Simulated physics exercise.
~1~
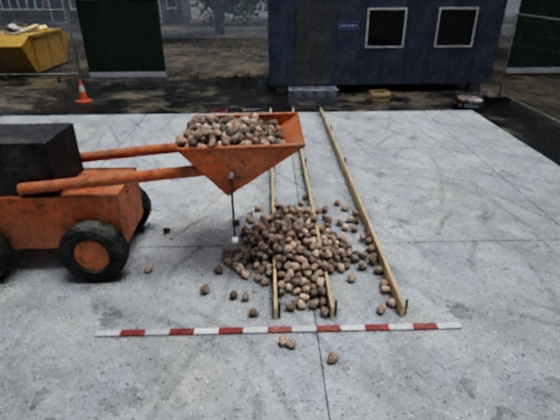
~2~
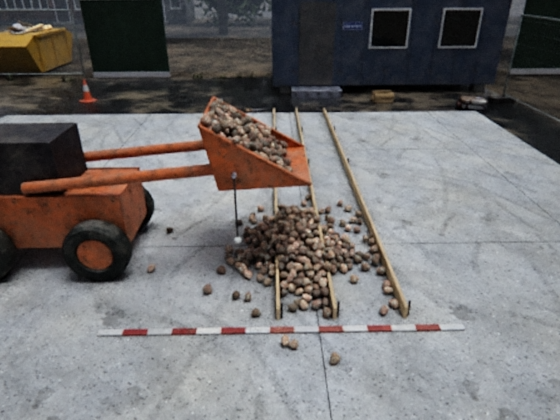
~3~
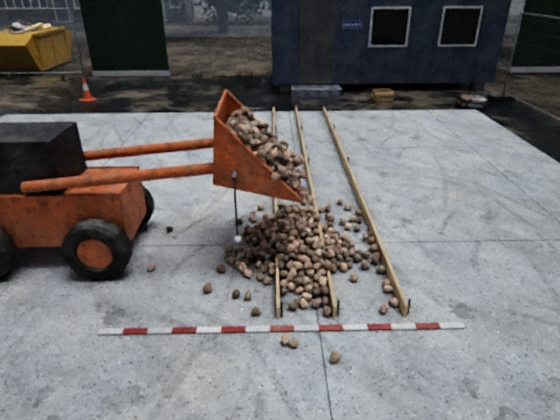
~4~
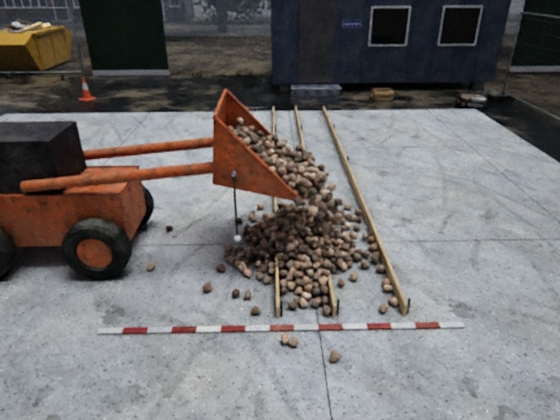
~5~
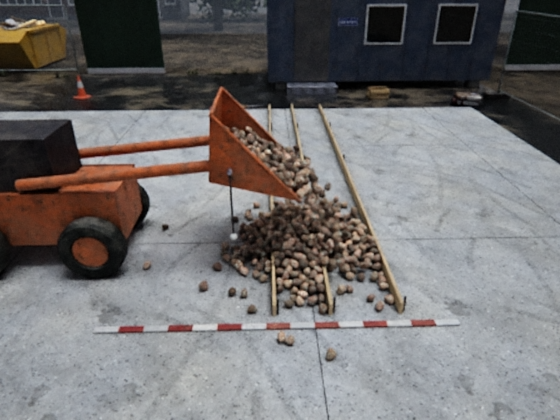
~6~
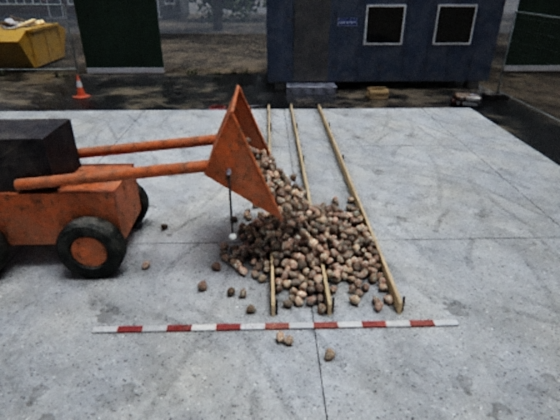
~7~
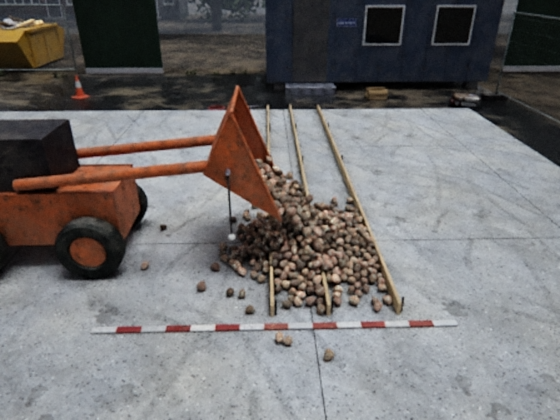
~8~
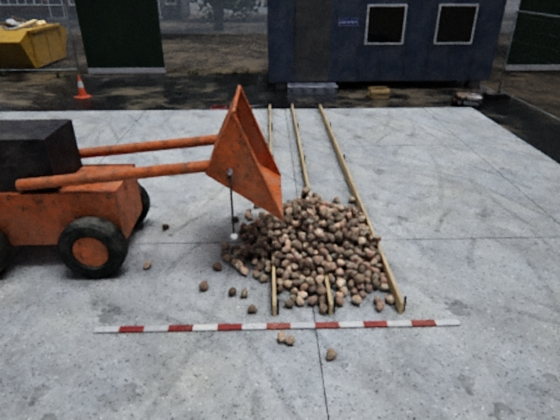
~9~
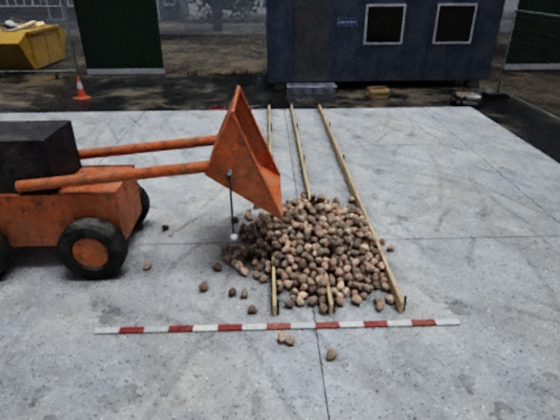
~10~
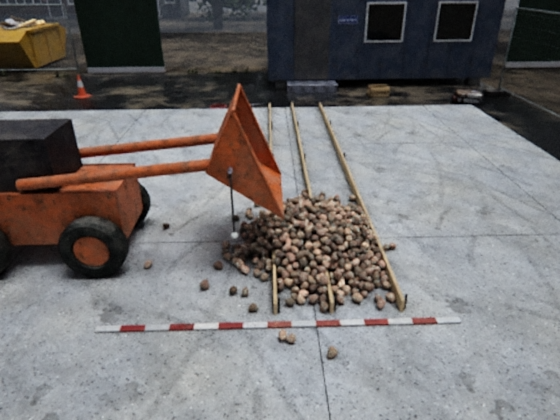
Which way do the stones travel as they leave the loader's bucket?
They move to the right, sliding off the bucket's lip and down onto the pile across the planks.
